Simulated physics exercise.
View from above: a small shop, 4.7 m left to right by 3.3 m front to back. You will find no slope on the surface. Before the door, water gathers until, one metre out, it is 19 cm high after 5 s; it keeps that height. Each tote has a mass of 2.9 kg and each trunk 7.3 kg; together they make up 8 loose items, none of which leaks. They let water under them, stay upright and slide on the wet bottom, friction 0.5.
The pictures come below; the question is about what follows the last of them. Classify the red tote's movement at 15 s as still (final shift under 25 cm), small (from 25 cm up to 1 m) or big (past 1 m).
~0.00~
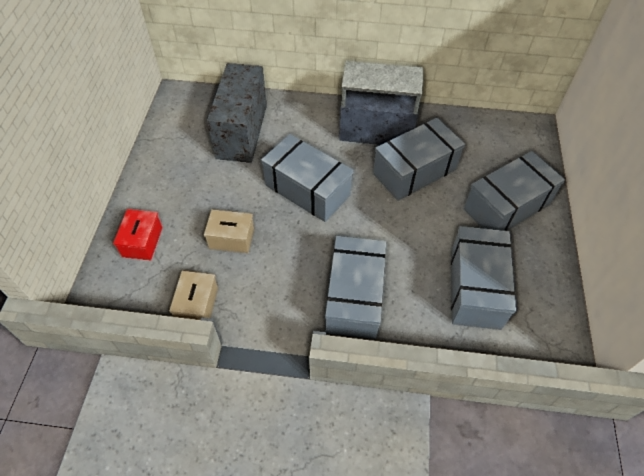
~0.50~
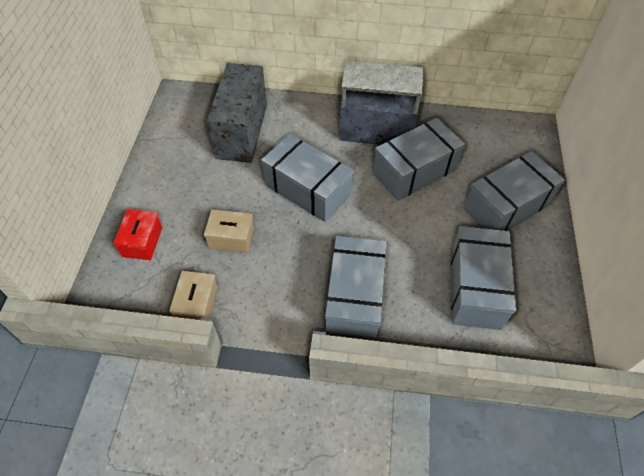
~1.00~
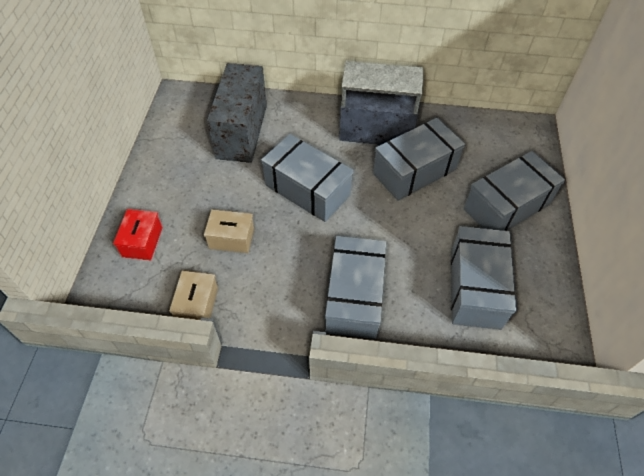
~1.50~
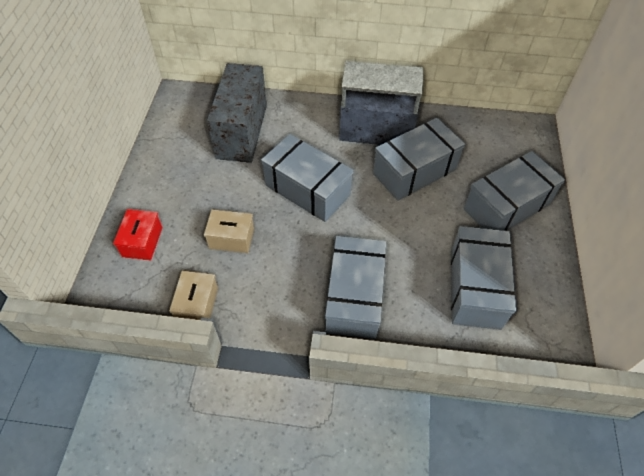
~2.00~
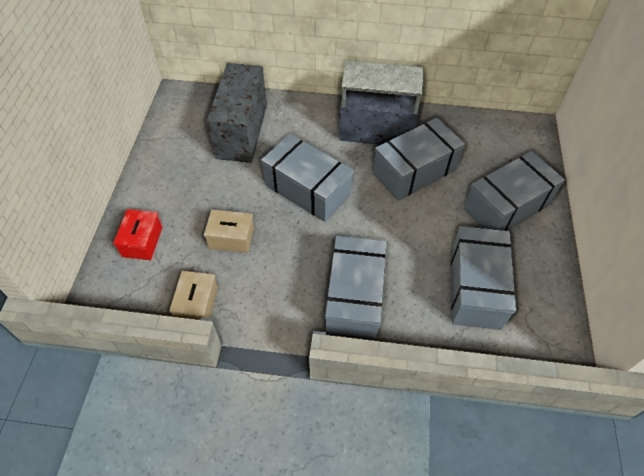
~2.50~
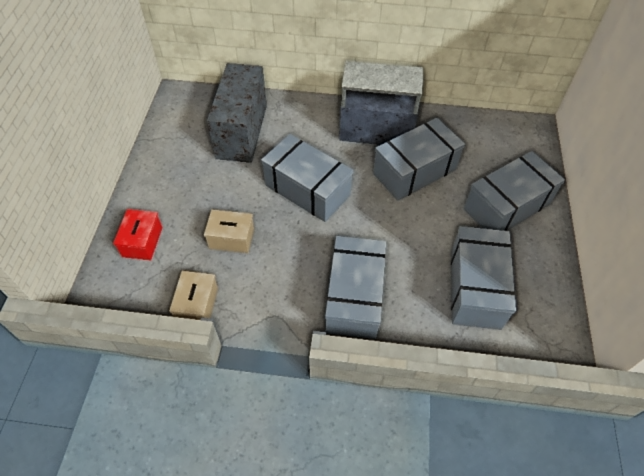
Small.
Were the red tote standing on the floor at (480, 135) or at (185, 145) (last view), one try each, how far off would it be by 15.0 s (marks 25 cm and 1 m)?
Try one - it is swept a long way; try two - it is pushed slightly.
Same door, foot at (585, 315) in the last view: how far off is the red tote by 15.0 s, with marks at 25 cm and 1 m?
The red tote would go a long distance.
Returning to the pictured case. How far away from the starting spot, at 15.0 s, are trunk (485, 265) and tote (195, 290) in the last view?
Respectively 60 and 100 cm.
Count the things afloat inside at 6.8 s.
That would be 2 of them.
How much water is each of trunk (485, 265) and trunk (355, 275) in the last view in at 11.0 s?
Depths: Near 2 cm, then near 2 cm.
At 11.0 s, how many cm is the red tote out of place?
Around 10 centimetres.
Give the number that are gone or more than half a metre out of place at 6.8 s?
Tally: 2.
After 3.5 s the red tote is near (136, 228), 0.0 m from its start, aground; 0 afloat.
After 6.8 s the red tote is near (136, 228), 0.0 m from its start, aground; 2 afloat.
After 11.0 s the red tote is near (131, 238), 0.1 m from its start, afloat; 5 afloat.
After 15.0 s the red tote is near (179, 238), 0.5 m from its start, afloat; 8 afloat.
